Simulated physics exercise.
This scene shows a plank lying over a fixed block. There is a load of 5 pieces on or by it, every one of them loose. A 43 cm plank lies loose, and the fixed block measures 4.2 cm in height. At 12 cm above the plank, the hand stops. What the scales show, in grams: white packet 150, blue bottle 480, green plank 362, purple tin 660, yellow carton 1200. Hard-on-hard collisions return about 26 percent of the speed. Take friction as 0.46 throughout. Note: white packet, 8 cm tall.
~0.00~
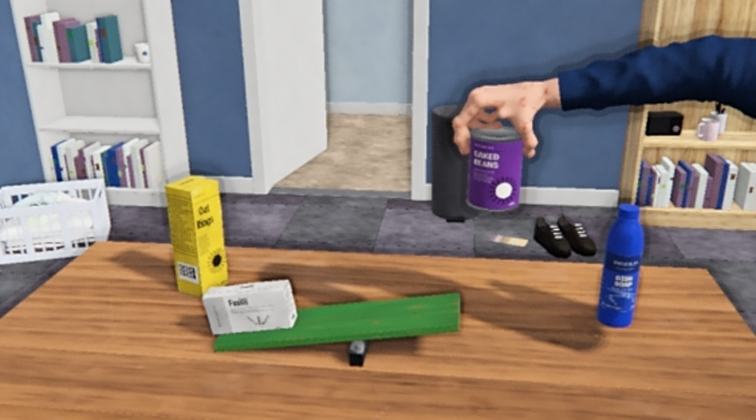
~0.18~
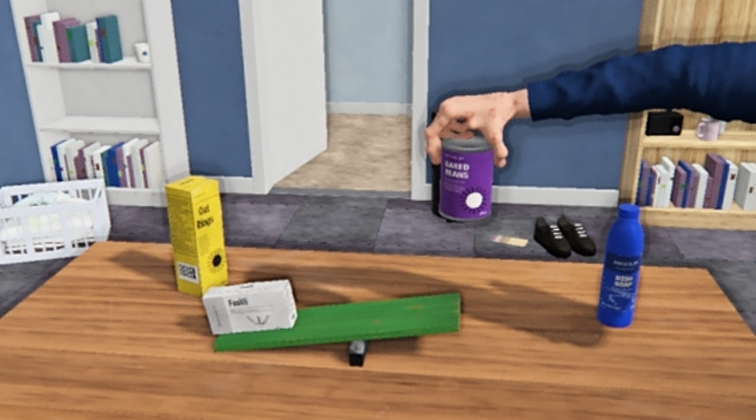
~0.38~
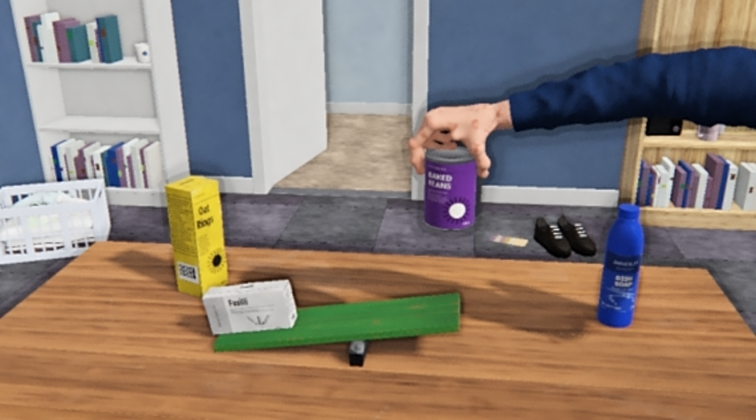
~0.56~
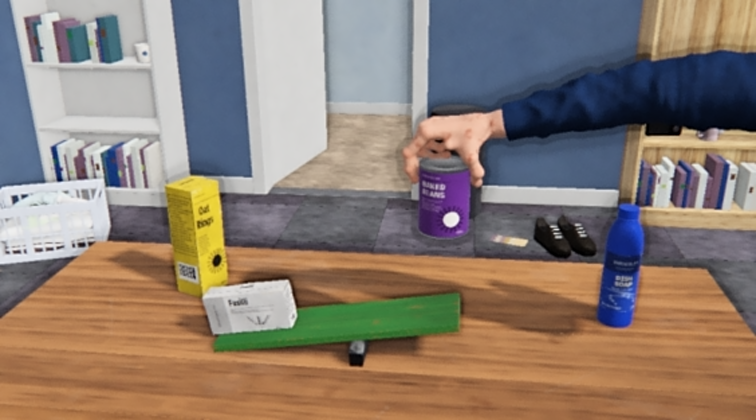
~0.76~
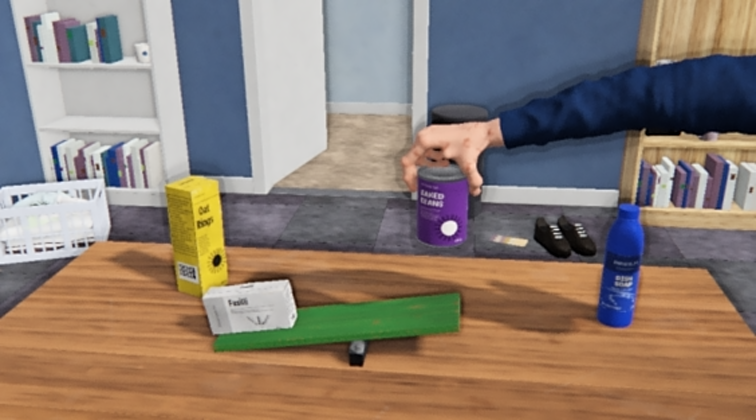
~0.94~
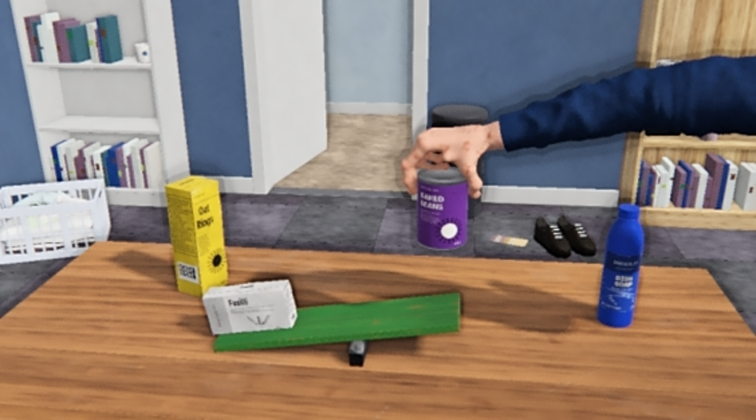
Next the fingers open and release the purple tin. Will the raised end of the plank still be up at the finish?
Yes, it stays up.
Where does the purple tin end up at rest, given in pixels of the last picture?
It comes to rest near (505, 333).
After 1.24 s, plank at 15°, tipped the other way; purple tin leaning 6° near (440, 301); white packet leaning 31°.
After 1.34 s, plank at 16°, tipped the other way; purple tin leaning 26° near (461, 313); white packet leaning 61°.
After 1.44 s, plank at 10°, tipped the other way; purple tin leaning 63° near (487, 321); white packet on its side.
After 1.64 s, plank at 9°, leaning as at the start; purple tin on its side near (505, 333); white packet upside down.
At rest (2.4 s), plank at 9°, leaning as at the start; tipped over on the table or plank, white packet and purple tin; the other 3 in place, give or take 4 cm. Seen from the same camera at the end, purple tin near (505, 333). The plank lies as before.
